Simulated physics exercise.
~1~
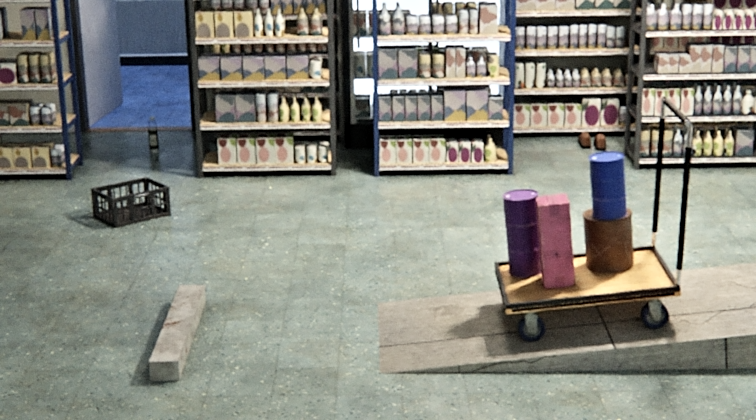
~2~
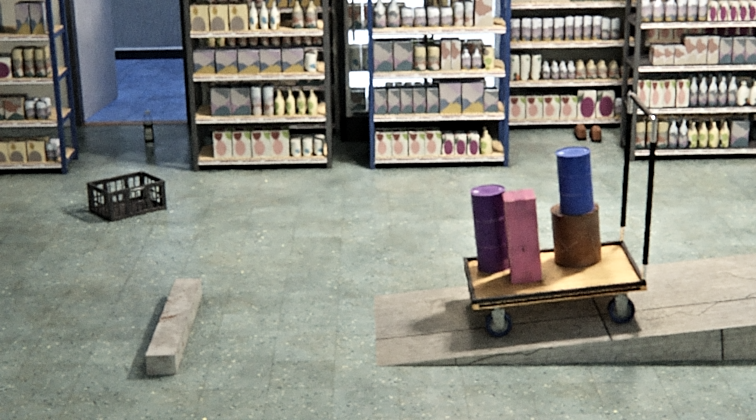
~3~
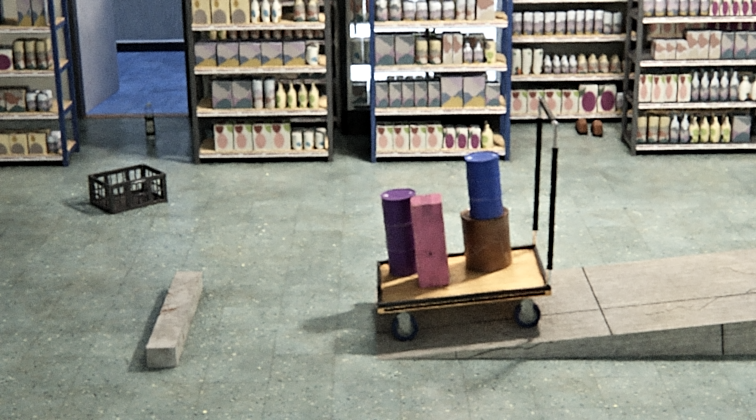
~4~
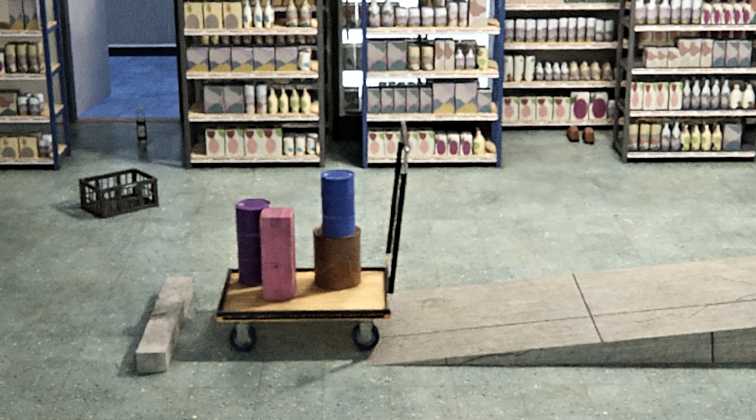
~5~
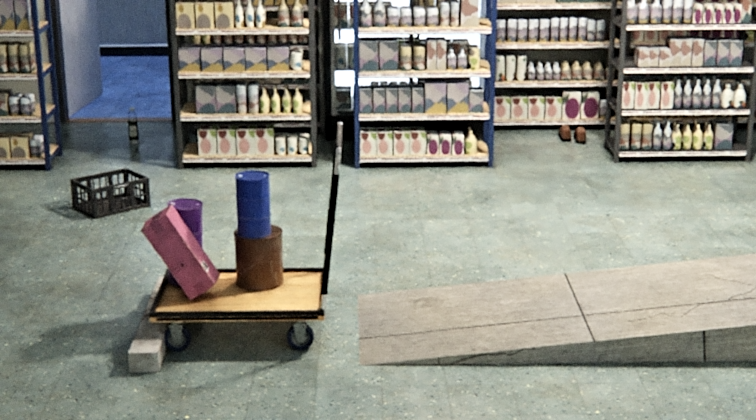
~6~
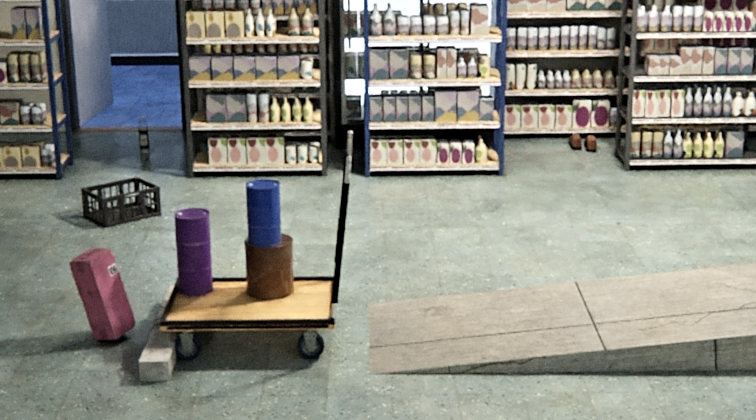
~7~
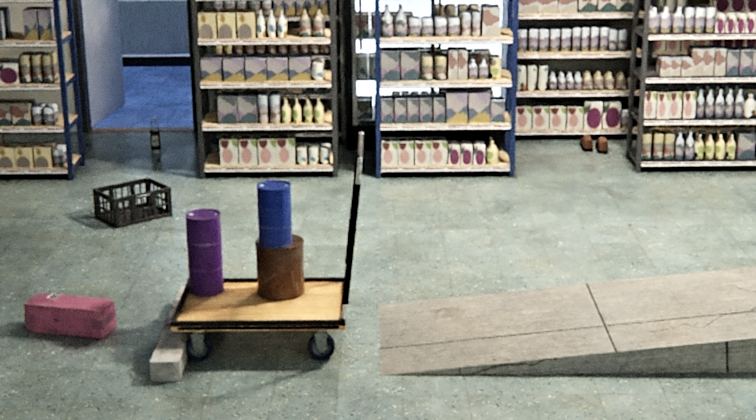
Loaded trolley rolling left down a ramp and stopping at a kerb, the pink box toppling off onto the floor.
